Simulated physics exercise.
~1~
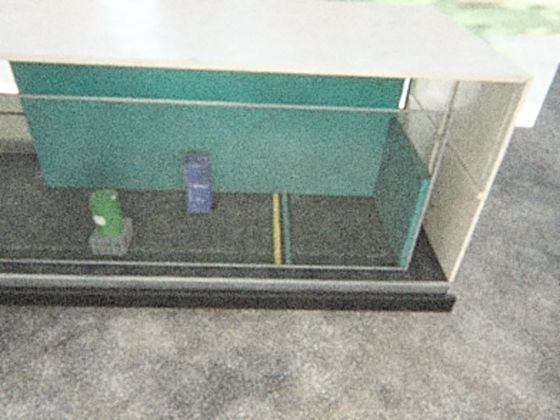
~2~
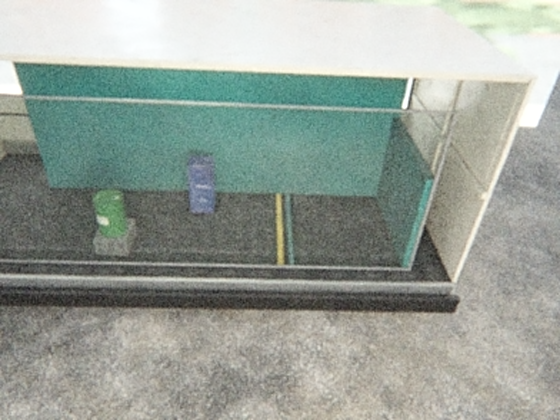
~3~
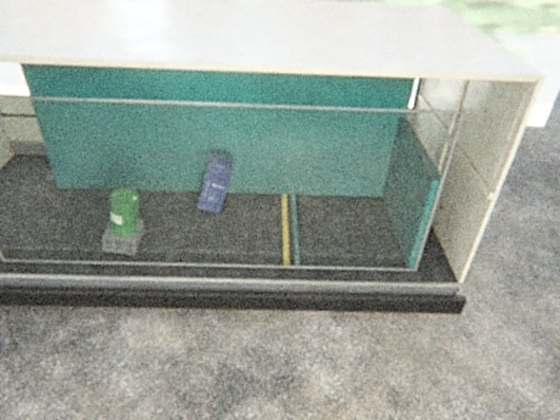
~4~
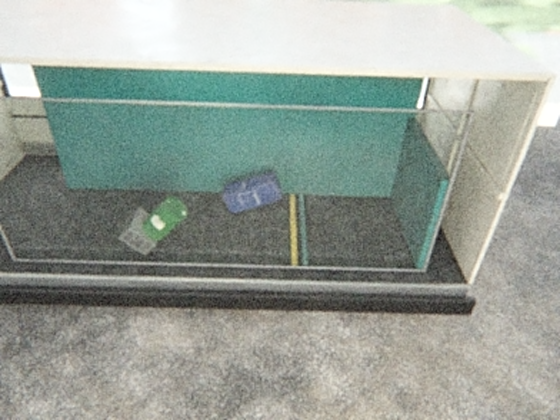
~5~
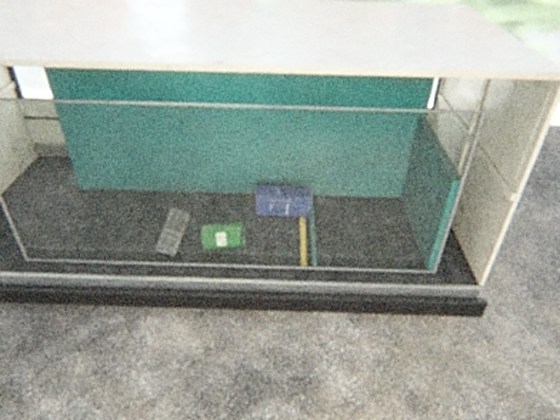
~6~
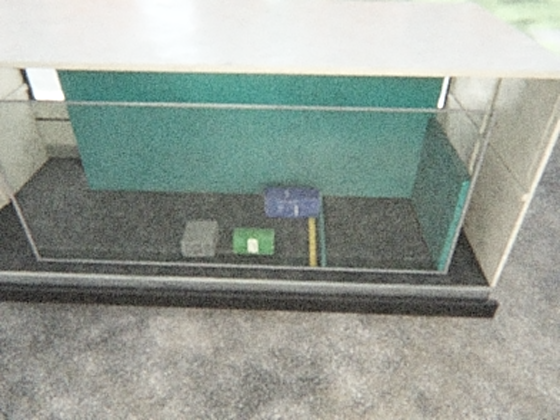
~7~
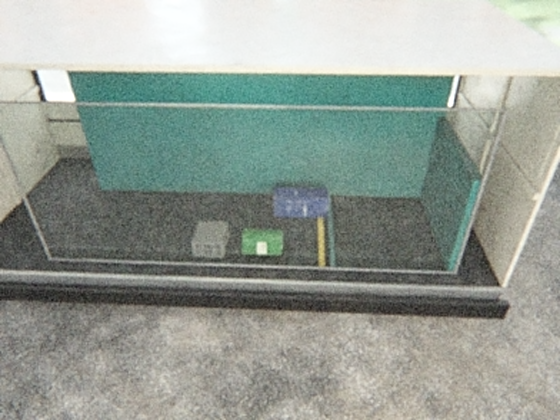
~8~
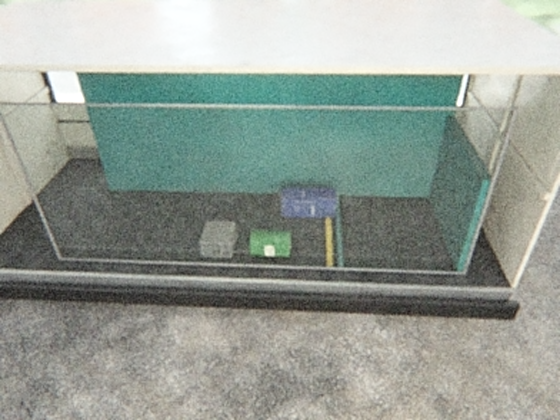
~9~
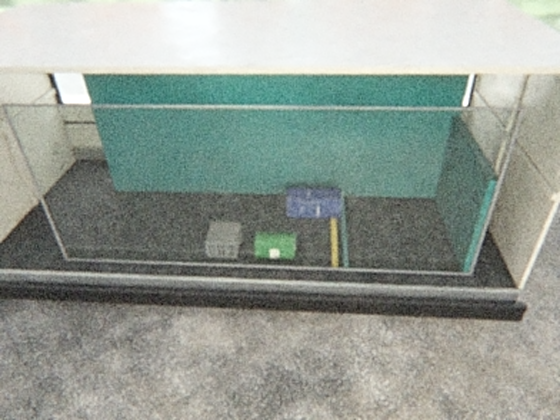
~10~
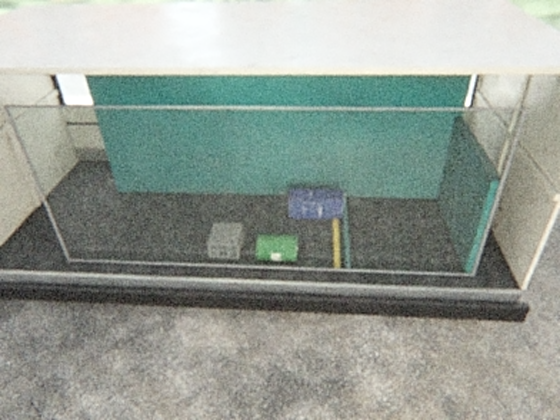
The video shows a green drum on a grey crate and a blue tall box standing in a glass-fronted bay; both lean and topple to the right, the crate tumbles over, and all settle short of the yellow line, the drum and box on their sides.
